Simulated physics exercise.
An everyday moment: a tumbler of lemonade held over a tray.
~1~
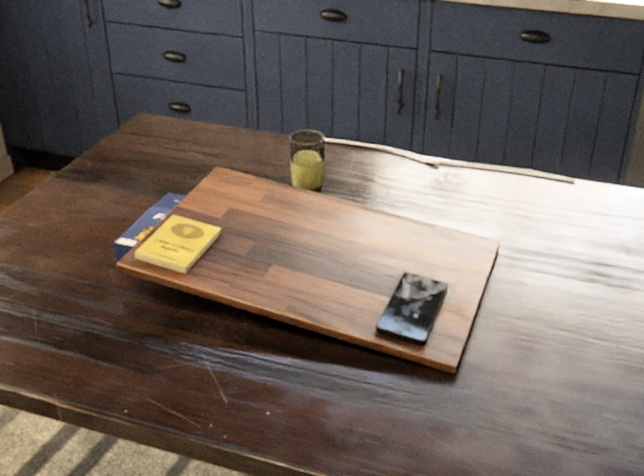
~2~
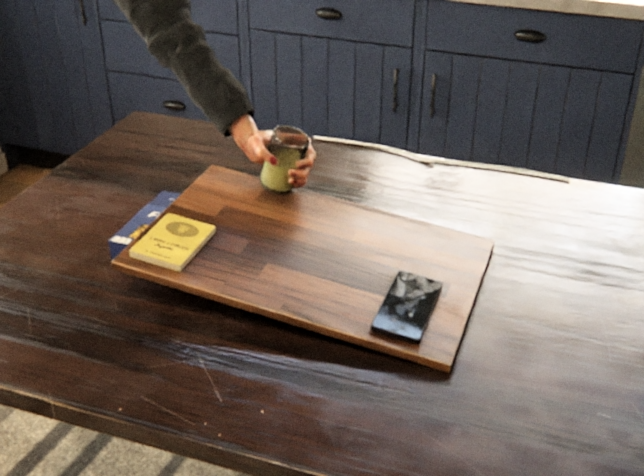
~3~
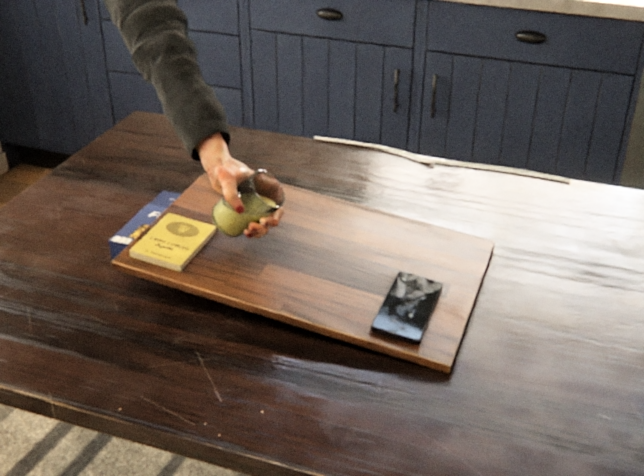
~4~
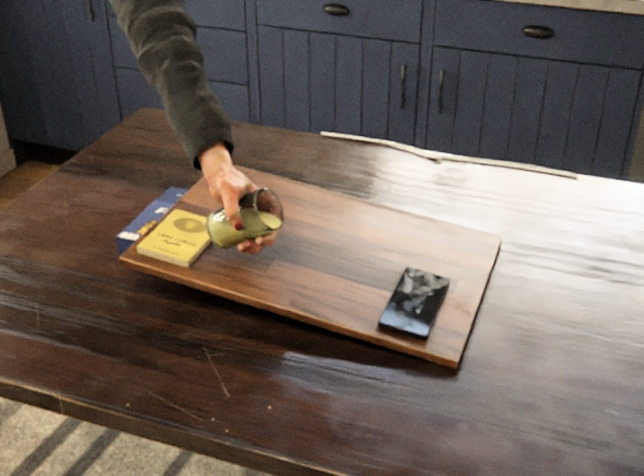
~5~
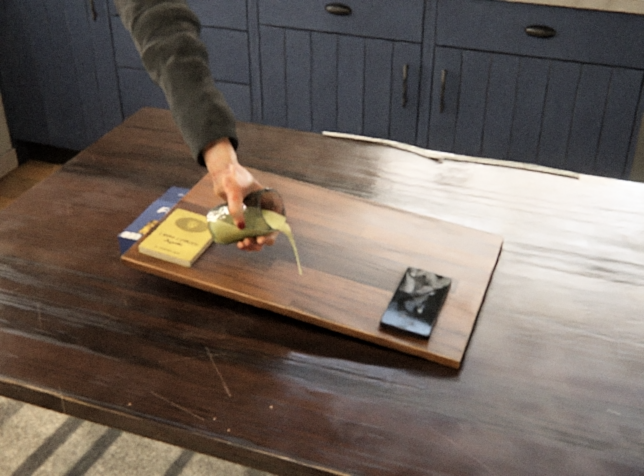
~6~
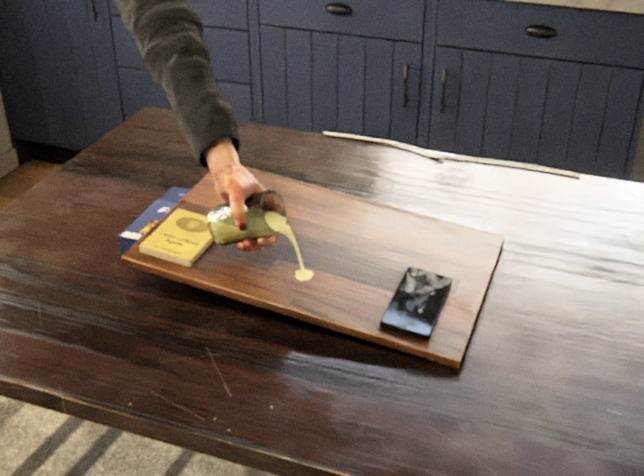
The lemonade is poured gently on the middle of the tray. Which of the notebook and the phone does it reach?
The notebook stays dry and the phone gets wet.
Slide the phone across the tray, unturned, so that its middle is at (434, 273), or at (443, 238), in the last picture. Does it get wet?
In the first try it ends up in the puddle; in the second it escapes.
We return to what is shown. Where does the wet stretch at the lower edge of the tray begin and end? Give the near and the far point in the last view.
From about (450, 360) to (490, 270).
Next, it runs down to the right; the notebook is clear of it; the phone is in it.
After that, it runs down to the right and off the end; the notebook is clear of it; the phone is in it.
Finally, it runs down to the right and off the end; the notebook is clear of it; the phone is in it.
